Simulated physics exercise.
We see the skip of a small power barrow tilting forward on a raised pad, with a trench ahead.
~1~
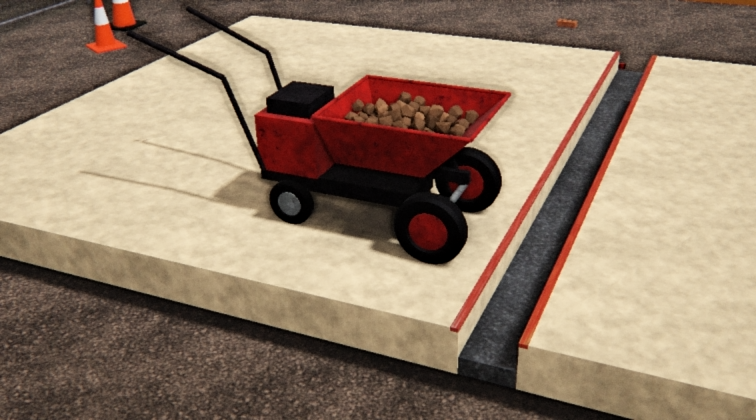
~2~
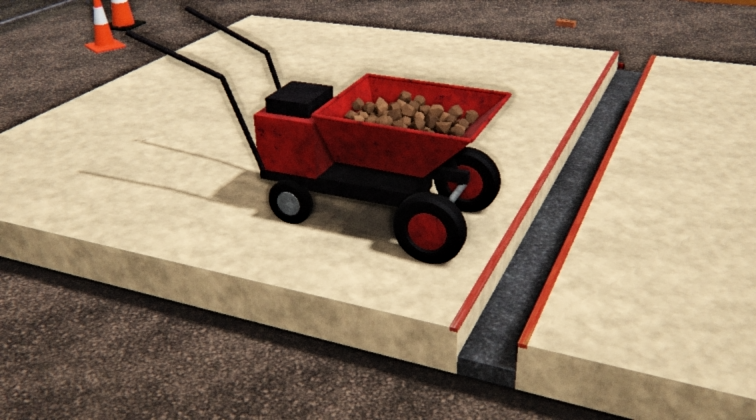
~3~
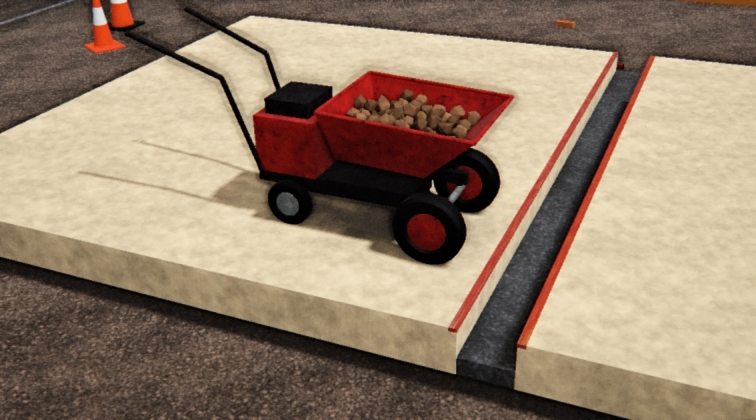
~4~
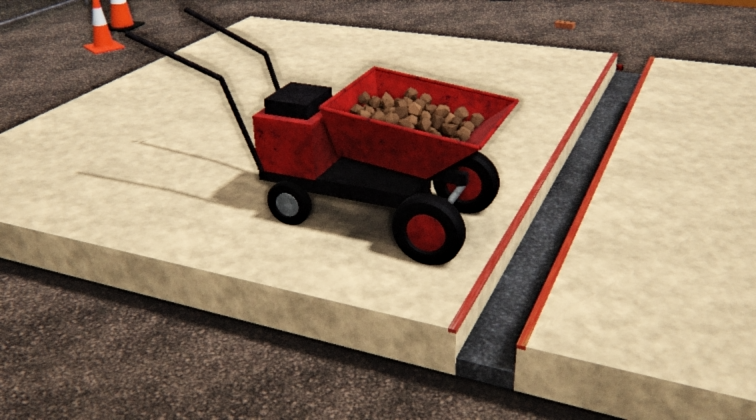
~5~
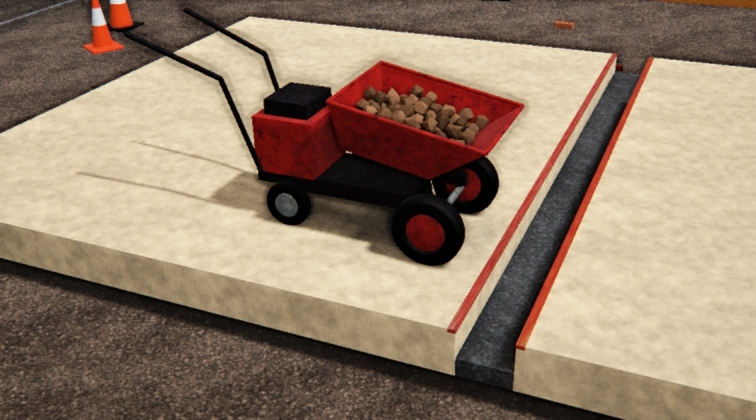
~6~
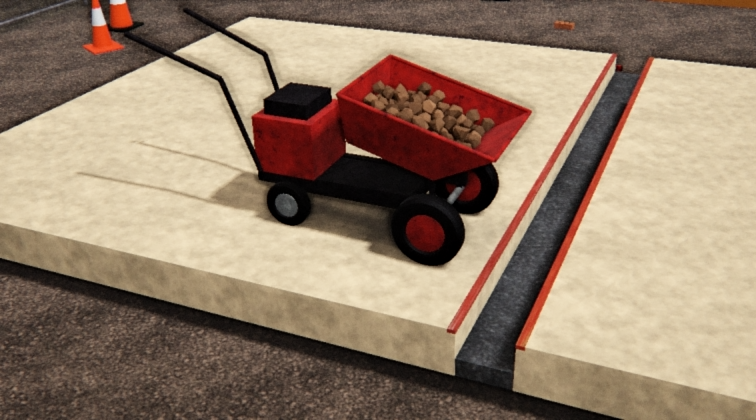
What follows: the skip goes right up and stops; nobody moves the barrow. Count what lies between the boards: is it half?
The trench takes less than half.
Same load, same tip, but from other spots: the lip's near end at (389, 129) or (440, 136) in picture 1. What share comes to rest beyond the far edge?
In turn 0 and 40 in a hundred.
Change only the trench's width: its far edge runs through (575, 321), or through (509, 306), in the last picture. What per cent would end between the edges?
The first gives 70 %, the second 0 %.
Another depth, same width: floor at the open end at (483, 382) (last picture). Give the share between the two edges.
Some 10 per cent.
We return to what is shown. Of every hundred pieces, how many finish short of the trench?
Close to 0 per cent.
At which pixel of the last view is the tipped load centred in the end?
Roughly at (604, 259).
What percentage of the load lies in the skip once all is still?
Close to 0 per cent.
Soon, skip tipped steeply; all in the skip.
A while on, skip tipped right over; about two thirds in the skip; a stray few in or heaped over the trench; about a third beyond it; a small part falling.
Towards the end, skip tipped right over; a small part in the skip; a small part in or heaped over the trench; most beyond it.
Finally, skip tipped right over; a stray few in the skip; a small part in or heaped over the trench; most beyond it.
